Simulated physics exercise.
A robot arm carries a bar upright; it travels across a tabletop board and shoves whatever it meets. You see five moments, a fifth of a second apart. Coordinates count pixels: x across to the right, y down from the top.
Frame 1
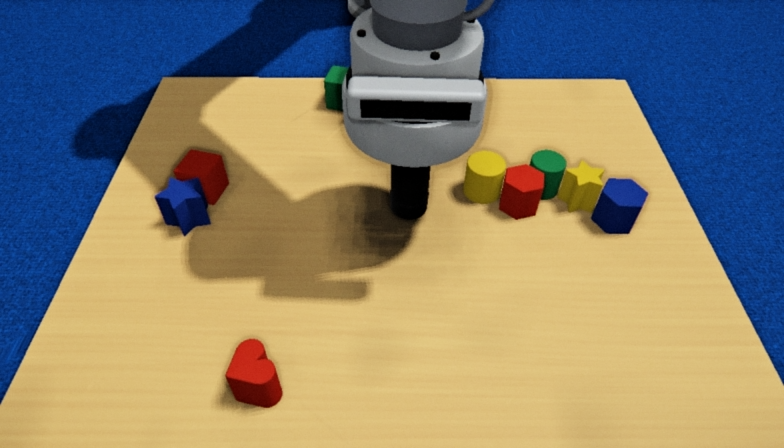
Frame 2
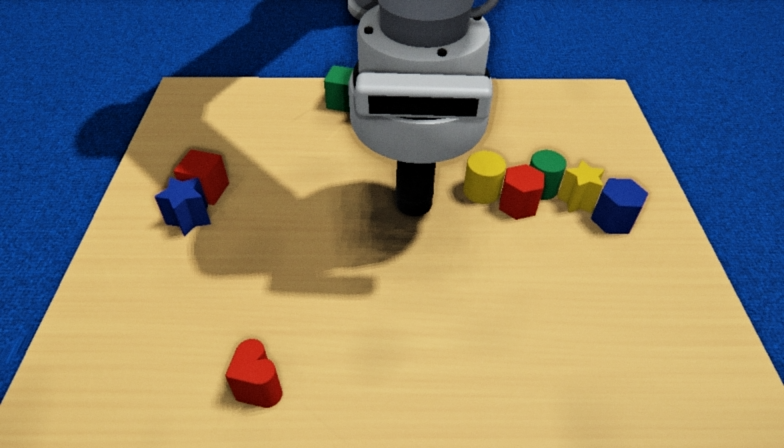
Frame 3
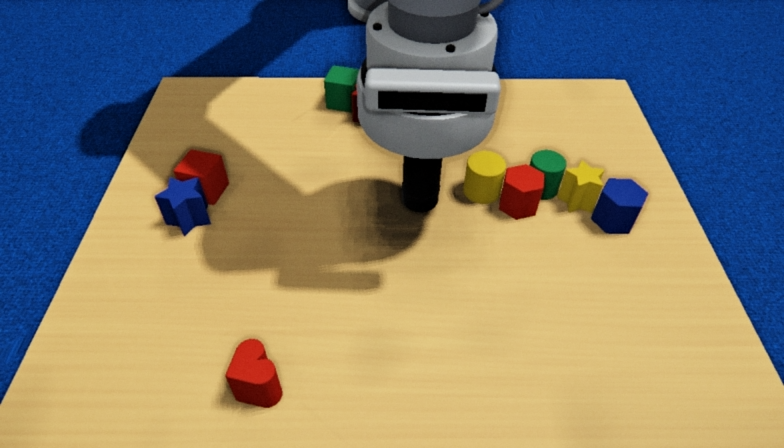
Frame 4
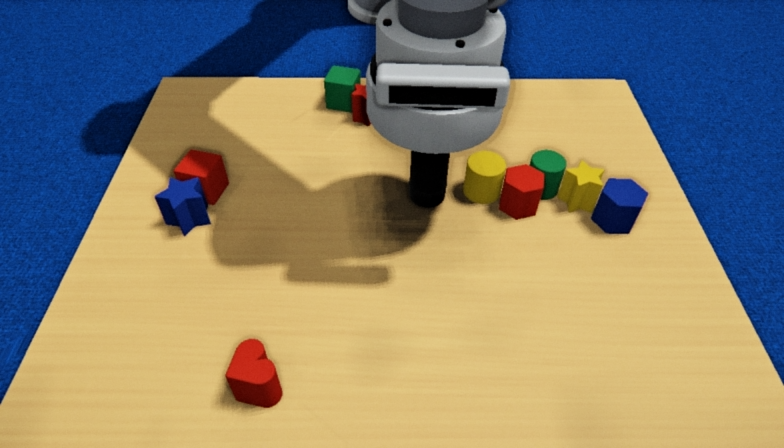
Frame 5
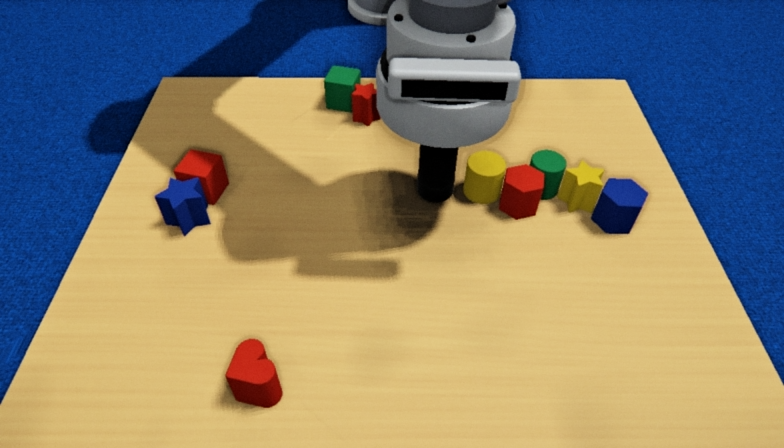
A gray robot arm moves its black bar slightly right, toward the yellow round block.
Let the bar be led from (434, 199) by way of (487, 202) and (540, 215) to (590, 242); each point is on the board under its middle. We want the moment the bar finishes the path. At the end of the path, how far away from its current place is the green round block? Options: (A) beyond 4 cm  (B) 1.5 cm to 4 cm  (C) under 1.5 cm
C
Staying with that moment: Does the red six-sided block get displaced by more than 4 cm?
Yes, it checks out.
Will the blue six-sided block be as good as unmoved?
It seems not.
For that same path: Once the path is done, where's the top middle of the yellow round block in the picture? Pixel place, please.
I think it will end close to (519, 152).
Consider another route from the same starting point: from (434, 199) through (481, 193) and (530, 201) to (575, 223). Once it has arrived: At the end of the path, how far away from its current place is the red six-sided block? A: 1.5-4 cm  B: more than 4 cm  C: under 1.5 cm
B.
On the path given first. One third of the way, bar at (490, 194); yellow round block at (514, 154); red six-sided block at (536, 178), turned 35° clockwise; green round block at (555, 159).
Two thirds of the way, bar at (543, 207); yellow round block at (519, 152); red six-sided block at (590, 191), turned 40° clockwise; green round block at (558, 158); yellow star-shaped block at (602, 171), turned 40° anticlockwise; blue six-sided block at (633, 192), turned 20° clockwise.
At the end, bar at (594, 234); yellow round block at (519, 152); red six-sided block at (641, 208); green round block at (558, 158); yellow star-shaped block at (604, 170), turned 50° anticlockwise; blue six-sided block at (668, 192), turned 15° anticlockwise.
